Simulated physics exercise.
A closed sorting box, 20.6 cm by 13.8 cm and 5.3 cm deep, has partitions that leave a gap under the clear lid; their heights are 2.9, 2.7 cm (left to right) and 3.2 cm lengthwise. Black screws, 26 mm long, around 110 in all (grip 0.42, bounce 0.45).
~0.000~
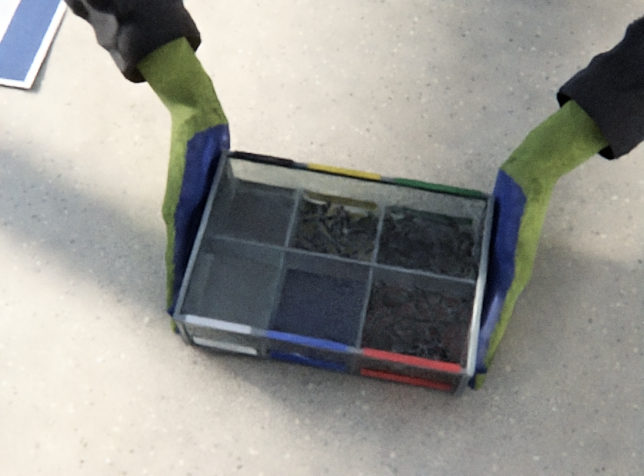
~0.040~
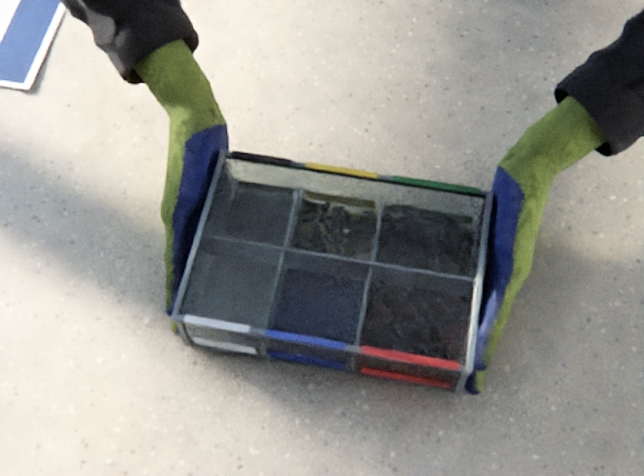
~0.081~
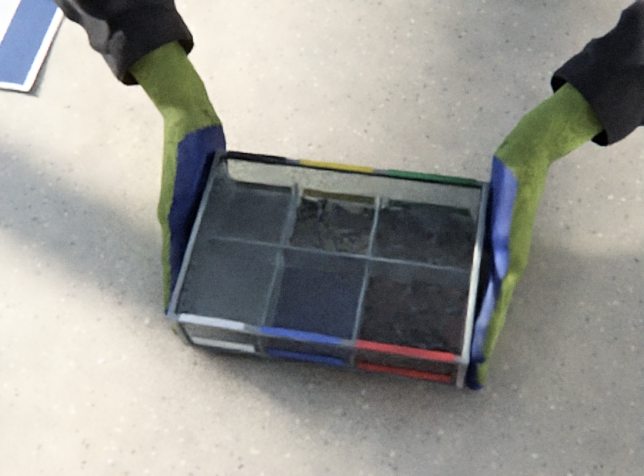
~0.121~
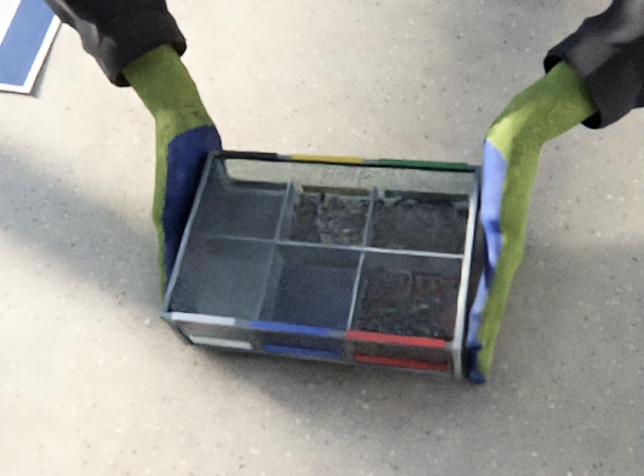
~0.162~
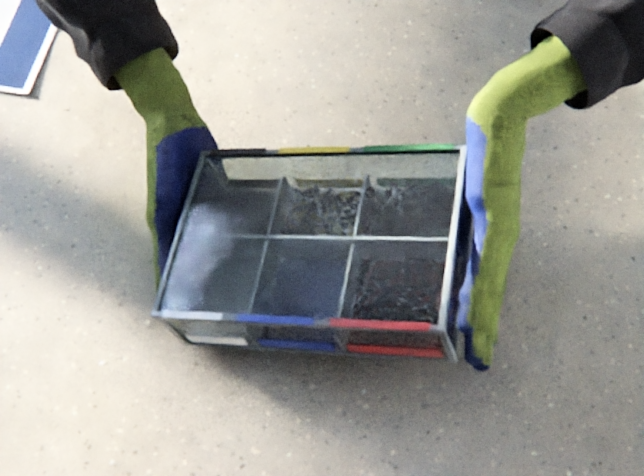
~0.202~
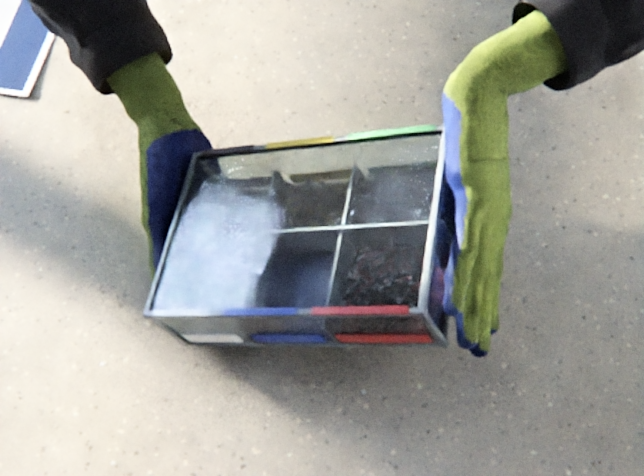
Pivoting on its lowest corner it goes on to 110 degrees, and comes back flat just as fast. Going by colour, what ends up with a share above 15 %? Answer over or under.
Red: Under, blue: Under, green: Under, yellow: Under, white: Over, black: Over.
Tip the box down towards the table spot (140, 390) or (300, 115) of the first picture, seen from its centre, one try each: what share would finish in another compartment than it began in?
Some 95 and 40 per cent.
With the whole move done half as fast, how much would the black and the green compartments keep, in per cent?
In that case black 65, green 0.
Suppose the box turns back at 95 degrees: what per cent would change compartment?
Some 90 per cent.
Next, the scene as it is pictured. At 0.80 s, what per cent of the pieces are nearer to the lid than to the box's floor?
Roughly 90 per cent.
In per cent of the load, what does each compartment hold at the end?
Red 0, blue 0, green 0, yellow 0, white 35, black 65.
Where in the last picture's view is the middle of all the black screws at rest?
Near (242, 237).
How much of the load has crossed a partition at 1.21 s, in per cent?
About 100 per cent.
After 0.80 s, tilt 109 degrees; red 5 %, blue 20 %, green 15 %, yellow 25 %, white 5 %, black 25 %.
Then, at 1.21 s, tilt 46 degrees; white 35 %, black 60 %.
After 1.69 s, tilt 0 degrees; white 35 %, black 65 %.
By 2.0 s all is still; red 0 %, blue 0 %, green 0 %, yellow 0 %, white 35 %, black 65 %.
